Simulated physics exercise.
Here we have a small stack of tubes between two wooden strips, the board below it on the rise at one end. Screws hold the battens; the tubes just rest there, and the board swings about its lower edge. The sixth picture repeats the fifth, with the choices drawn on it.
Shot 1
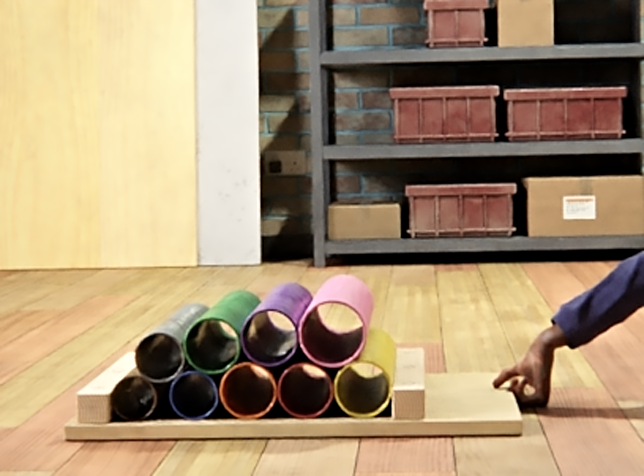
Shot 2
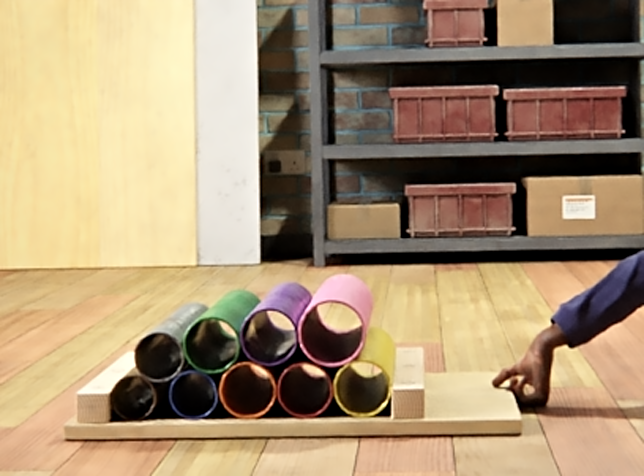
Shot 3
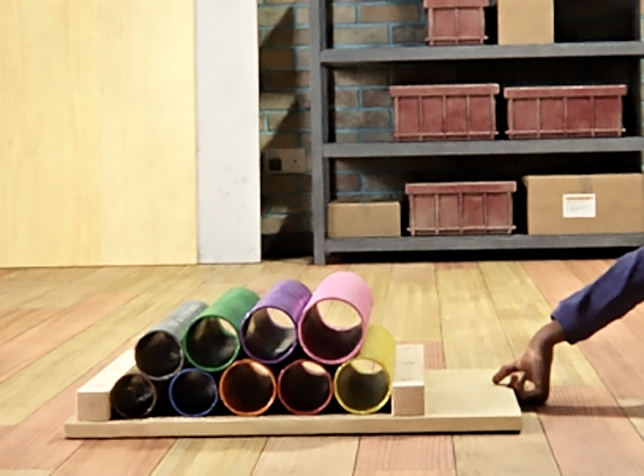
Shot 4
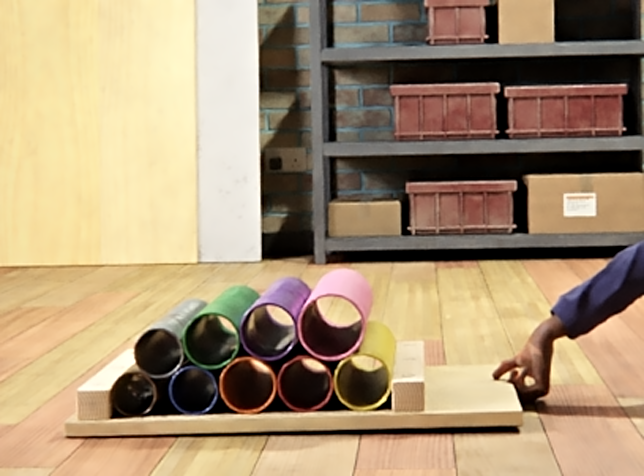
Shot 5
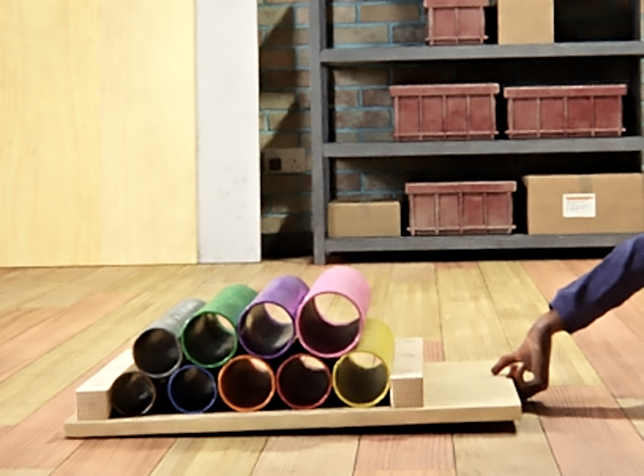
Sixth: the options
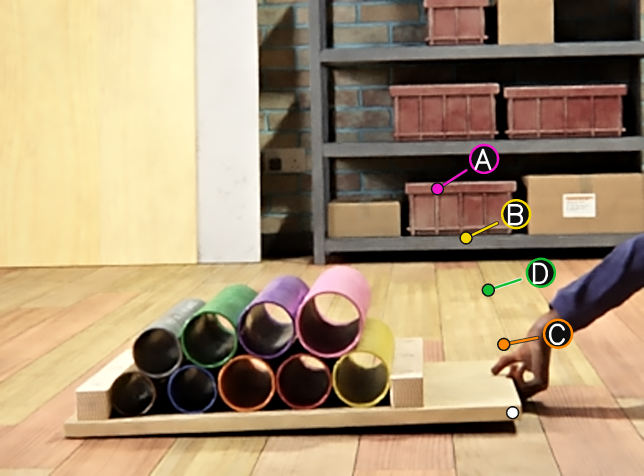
A dark hand in a blue sleeve reaches in from the right to the end of a pale board on a plank floor, viewed from the front, with grey shelves of red bins and cardboard boxes behind. Grey, green, purple and pink tubes rest above dark, blue, orange, red and yellow ones between wooden strips. The fingers lift the board's right end very slightly, the tubes barely shifting, while the camera stays still.
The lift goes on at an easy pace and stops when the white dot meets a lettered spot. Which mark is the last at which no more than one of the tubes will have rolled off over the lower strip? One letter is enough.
The answer is mark D.
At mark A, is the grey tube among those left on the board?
No, with A.
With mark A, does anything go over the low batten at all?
At A: Yes.
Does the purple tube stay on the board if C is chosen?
Yes, with C.
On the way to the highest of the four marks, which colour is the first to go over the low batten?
First is the grey one.
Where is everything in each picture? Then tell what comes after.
Brown tube (134, 398); blue tube (194, 395); orange tube (248, 391), in the first frame.
Orange tube (248, 390); red tube (305, 390), in the second frame.
Board (302, 386); yellow tube (363, 385); pink tube (332, 330), in the third frame.
Board (301, 384); brown tube (134, 393); blue tube (194, 391), in the fourth frame.
Board (301, 381); brown tube (132, 393); blue tube (193, 390), in the fifth frame.
On the marked copy, A at (437, 189); B at (466, 238); C at (504, 345); D at (488, 290); the white dot at (513, 413).
Taking D. A third of the way, board at 13°.
Two thirds of the way, board at 17°.
When it is over, board at 17°, one over the low batten (grey).
As for the rest, A four over the low batten (grey, pink, purple, green); B four over the low batten (grey, pink, purple, green); C one over the low batten (grey).
